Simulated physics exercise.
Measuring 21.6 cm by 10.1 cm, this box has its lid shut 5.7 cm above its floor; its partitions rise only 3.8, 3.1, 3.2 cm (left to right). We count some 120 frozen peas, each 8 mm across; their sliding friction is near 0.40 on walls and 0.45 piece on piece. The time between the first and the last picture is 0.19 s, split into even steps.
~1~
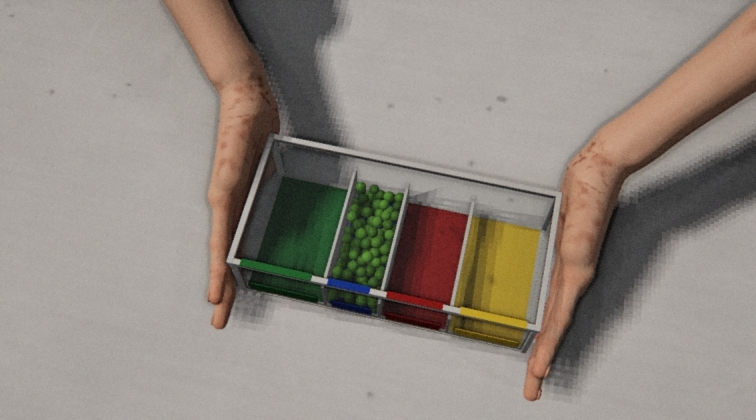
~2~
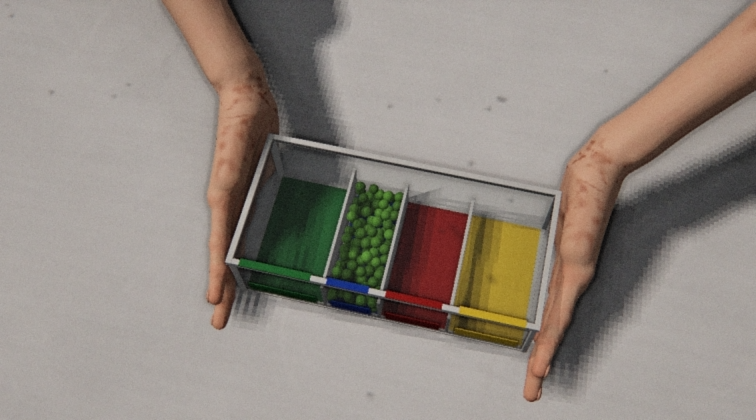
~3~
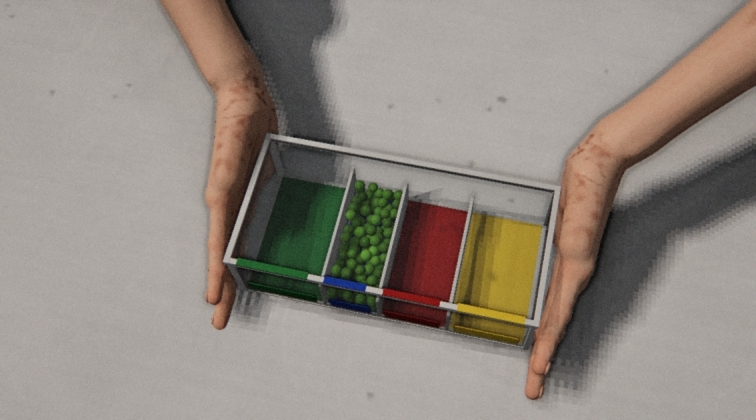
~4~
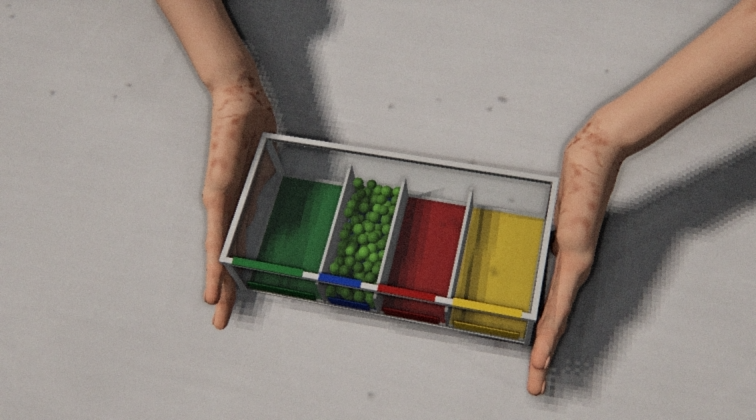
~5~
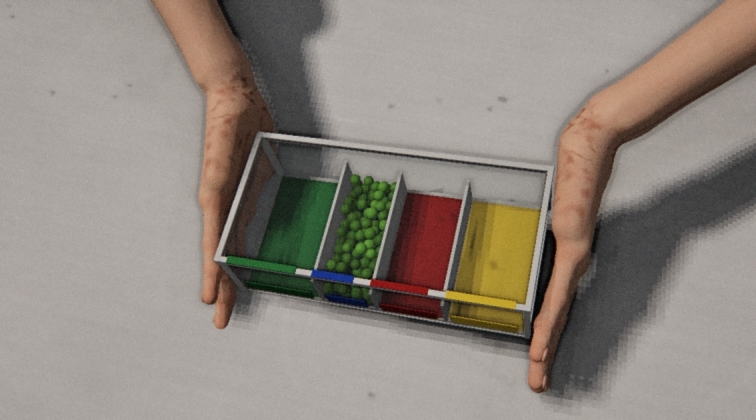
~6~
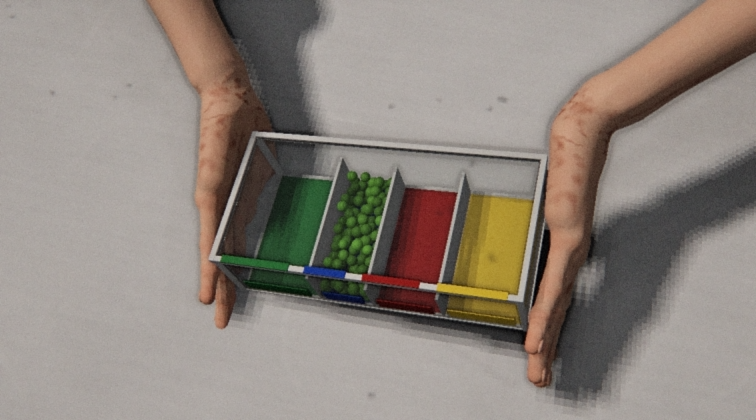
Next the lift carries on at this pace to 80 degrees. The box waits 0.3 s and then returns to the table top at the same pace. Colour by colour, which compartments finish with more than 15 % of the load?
Red: No, blue: Yes, green: No, yellow: No.
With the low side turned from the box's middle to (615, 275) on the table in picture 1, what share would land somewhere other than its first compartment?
Roughly 30 percent of them.
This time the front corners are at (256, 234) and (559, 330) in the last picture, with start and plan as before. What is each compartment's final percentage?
Red = 0 %; blue = 75 %; green = 0 %; yellow = 25 %.
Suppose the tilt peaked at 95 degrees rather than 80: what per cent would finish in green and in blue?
Result - green at 60 percent, blue at 40 percent.
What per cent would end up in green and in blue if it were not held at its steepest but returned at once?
In per cent: Green 5, blue 95.
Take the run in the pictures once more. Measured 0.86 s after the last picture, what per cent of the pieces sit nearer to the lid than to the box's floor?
Roughly 10 percent of the pieces.
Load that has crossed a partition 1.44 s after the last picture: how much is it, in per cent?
I'd put it at about 5 per cent.
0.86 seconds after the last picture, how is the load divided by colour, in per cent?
Red 0, blue 95, green 5, yellow 0.
Then, 0.86 s after the last picture, tilt 80 degrees; blue 95 %, green 5 %.
Then, 1.44 s after the last picture, tilt 43 degrees; blue 95 %, green 5 %.
Then, 2.07 s after the last picture, tilt 0 degrees; blue 95 %, green 5 %.
In the end, red 0 %, blue 95 %, green 5 %, yellow 0 %.
